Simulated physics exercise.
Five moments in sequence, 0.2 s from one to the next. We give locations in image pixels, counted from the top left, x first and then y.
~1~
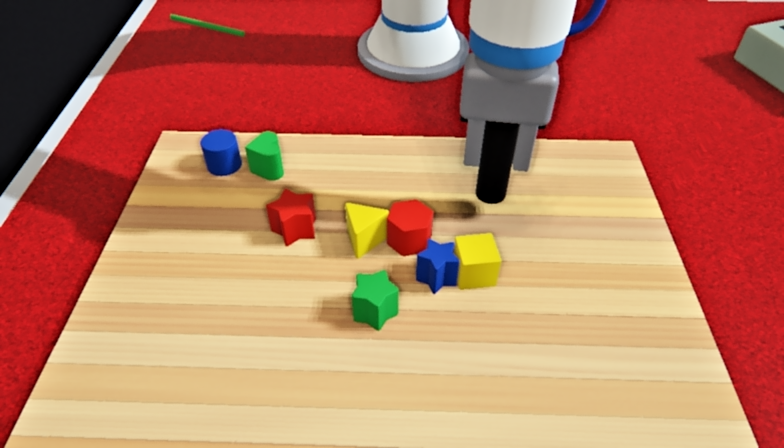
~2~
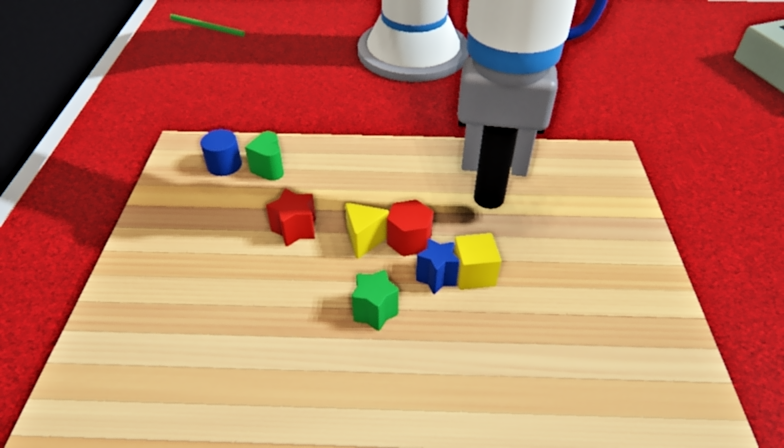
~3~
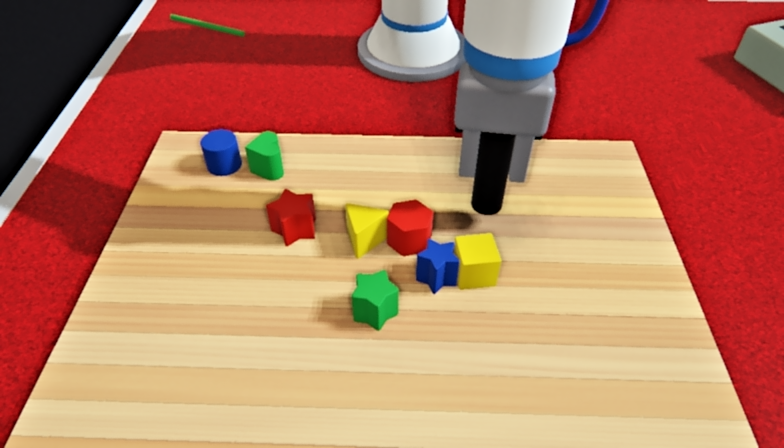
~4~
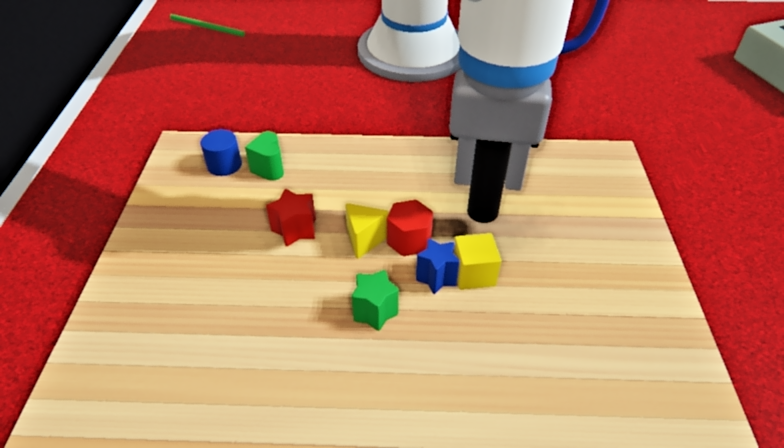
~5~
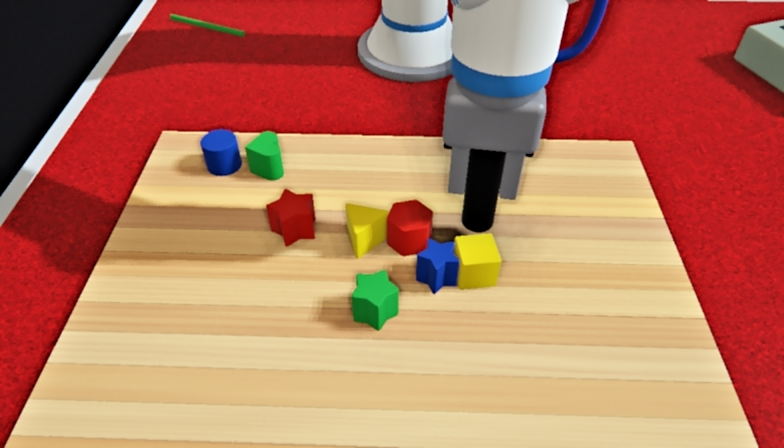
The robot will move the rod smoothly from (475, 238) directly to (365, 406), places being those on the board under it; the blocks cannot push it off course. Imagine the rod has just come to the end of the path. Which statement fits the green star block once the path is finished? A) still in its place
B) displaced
It's B.
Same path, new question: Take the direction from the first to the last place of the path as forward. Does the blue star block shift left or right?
Right-hand side.
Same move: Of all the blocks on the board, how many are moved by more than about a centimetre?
Moved: More than two.
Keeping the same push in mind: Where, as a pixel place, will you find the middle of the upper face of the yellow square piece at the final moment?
At the end it should sit near (481, 277).
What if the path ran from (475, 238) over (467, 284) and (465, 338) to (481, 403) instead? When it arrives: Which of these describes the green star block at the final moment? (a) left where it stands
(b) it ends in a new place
a (left where it stands)
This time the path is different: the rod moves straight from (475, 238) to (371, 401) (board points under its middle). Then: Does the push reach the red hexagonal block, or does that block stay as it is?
That block is not shifted.
On the path given first. One third of the way, rod at (445, 271); blue star block at (416, 271), turned 55° clockwise; yellow square piece at (481, 276), turned 45° anticlockwise.
Two thirds of the way, rod at (408, 326); green star block at (349, 290), turned 15° anticlockwise; blue star block at (389, 289); yellow square piece at (481, 277), turned 50° anticlockwise.
At the end, rod at (364, 392); green star block at (349, 290), turned 15° anticlockwise; red hexagonal block in place; blue star block at (389, 289), turned 130° clockwise; yellow square piece at (481, 277), turned 50° anticlockwise.
